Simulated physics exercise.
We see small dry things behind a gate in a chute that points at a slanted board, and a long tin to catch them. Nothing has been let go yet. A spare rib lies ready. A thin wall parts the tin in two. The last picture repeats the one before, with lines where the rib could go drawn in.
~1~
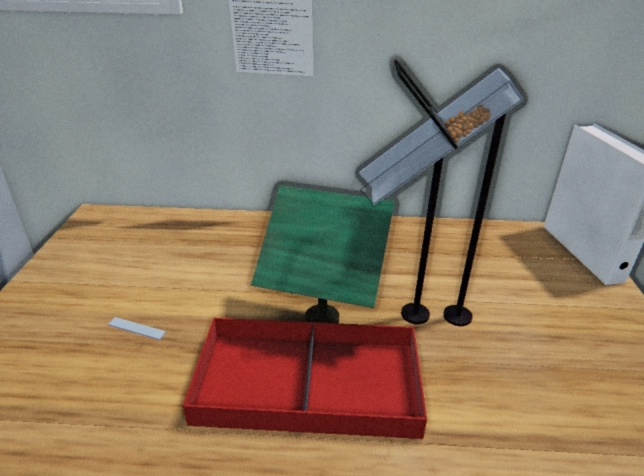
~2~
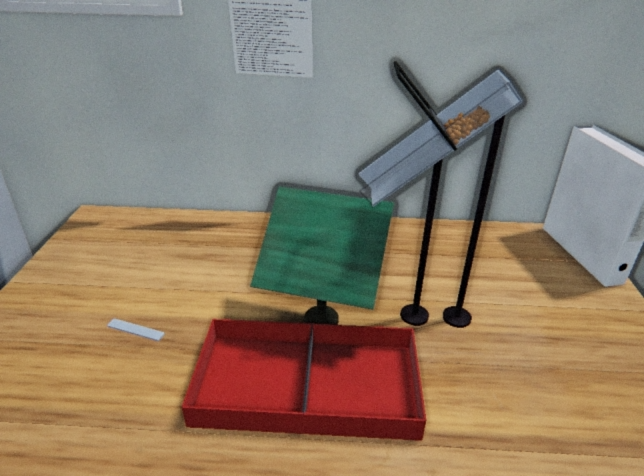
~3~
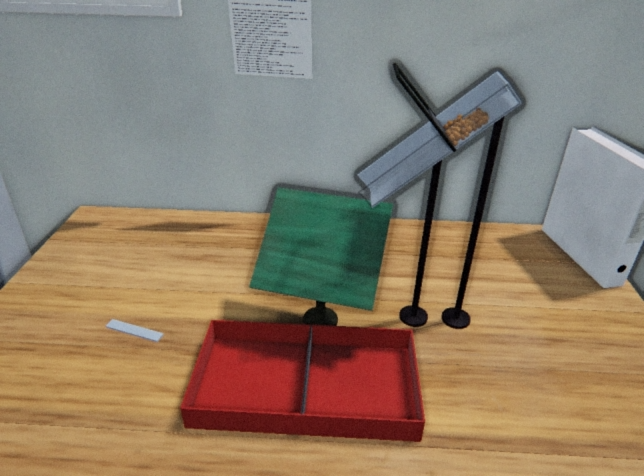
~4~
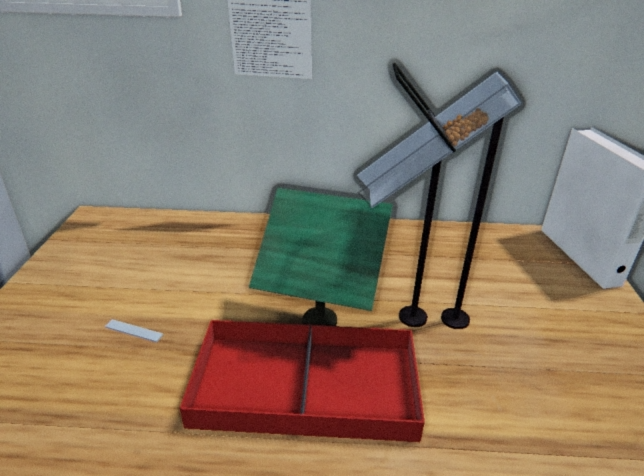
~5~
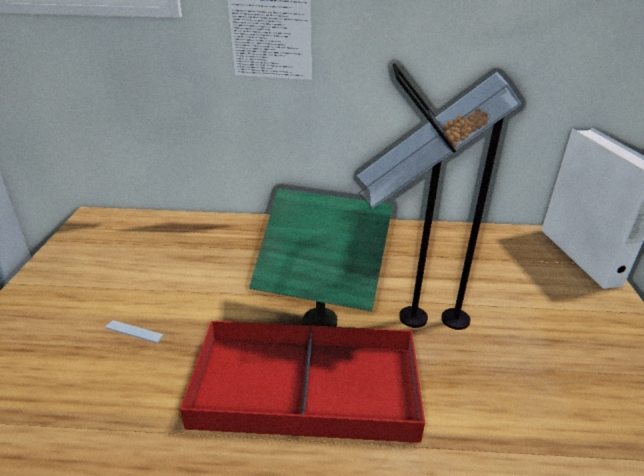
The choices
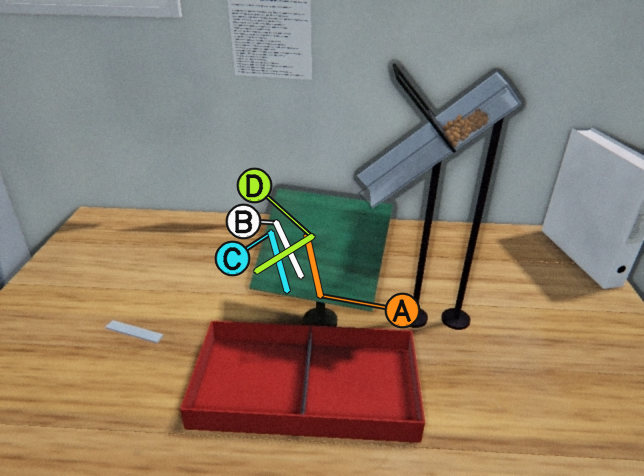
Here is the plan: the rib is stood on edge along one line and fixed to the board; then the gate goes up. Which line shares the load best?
The answer is line B.
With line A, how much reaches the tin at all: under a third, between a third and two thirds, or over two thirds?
Line A gives over two thirds.
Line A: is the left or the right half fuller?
More lands on the right.
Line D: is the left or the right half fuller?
More lands on the left.
On the marked copy, line A from (306, 235) to (320, 295); line B from (276, 222) to (300, 275); line C from (270, 232) to (287, 290); line D from (311, 236) to (256, 270).
With A, of what is caught, a small part in the left half, most in the right.
With B, of what is caught, about half in the left half, about half in the right.
With C, of what is caught, most in the left half, about a quarter in the right.
With D, of what is caught, nearly all in the left half, a small part in the right.
